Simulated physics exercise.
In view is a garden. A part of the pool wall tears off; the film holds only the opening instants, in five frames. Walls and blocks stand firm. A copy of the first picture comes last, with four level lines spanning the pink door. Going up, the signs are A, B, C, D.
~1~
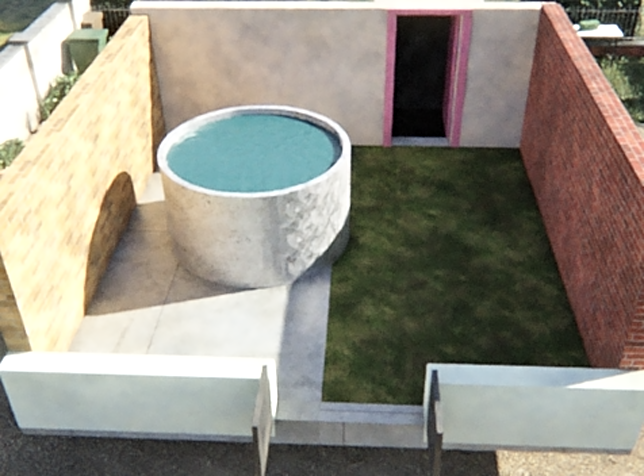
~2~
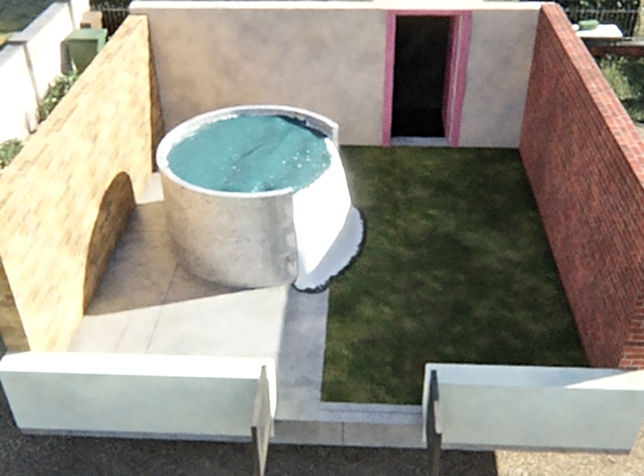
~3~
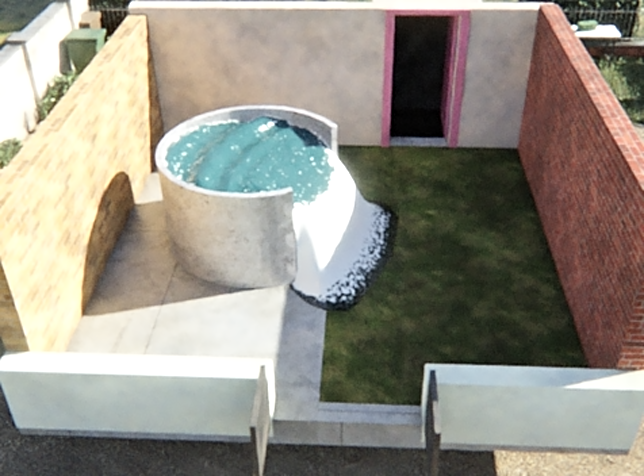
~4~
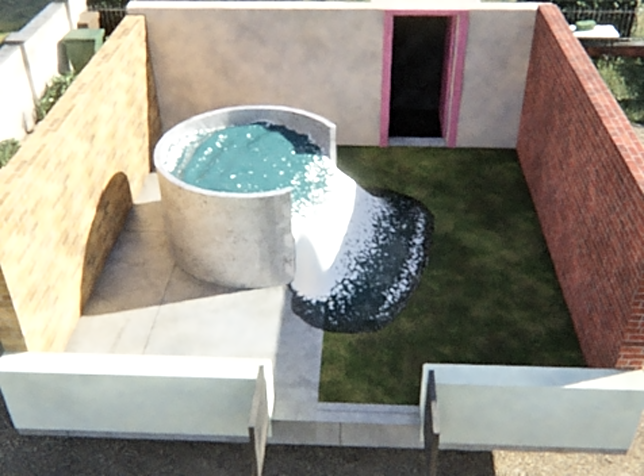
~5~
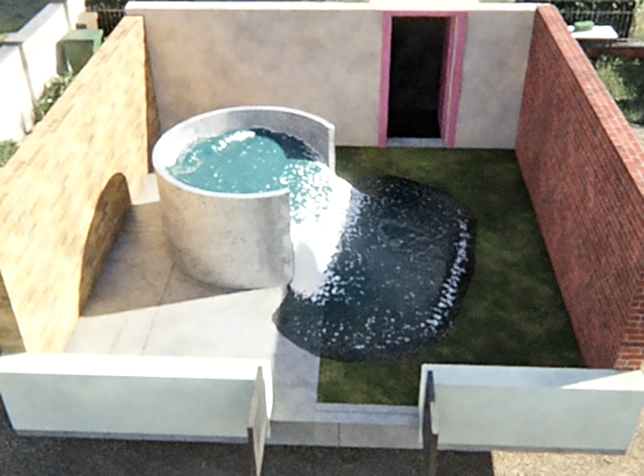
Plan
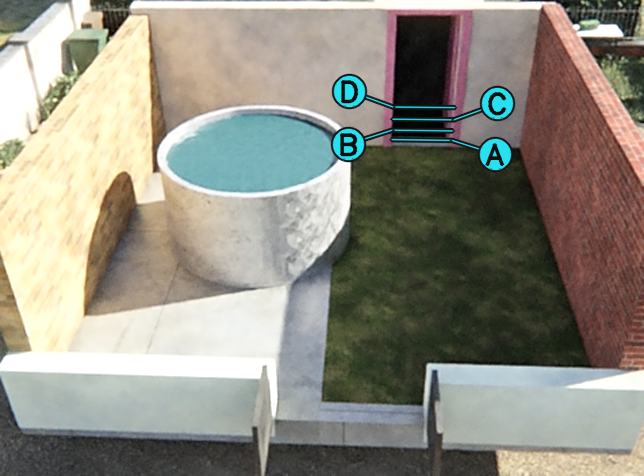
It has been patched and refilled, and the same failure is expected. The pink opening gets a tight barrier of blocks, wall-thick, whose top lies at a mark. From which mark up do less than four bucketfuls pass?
B will do.
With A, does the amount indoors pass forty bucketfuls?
No, less.
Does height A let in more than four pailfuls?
Yes, it does.
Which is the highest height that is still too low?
That is height A.
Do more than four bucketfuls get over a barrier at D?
No, not at all.
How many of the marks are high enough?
Three of them.
In cyan, A at (421, 140); B at (422, 130); C at (423, 119); D at (423, 107); from the bottom up A, B, C, D.
If A is chosen, about 13 bucketfuls get in.
If B is chosen, nothing gets over.
If C is chosen, nothing gets over.
If D is chosen, nothing gets over.
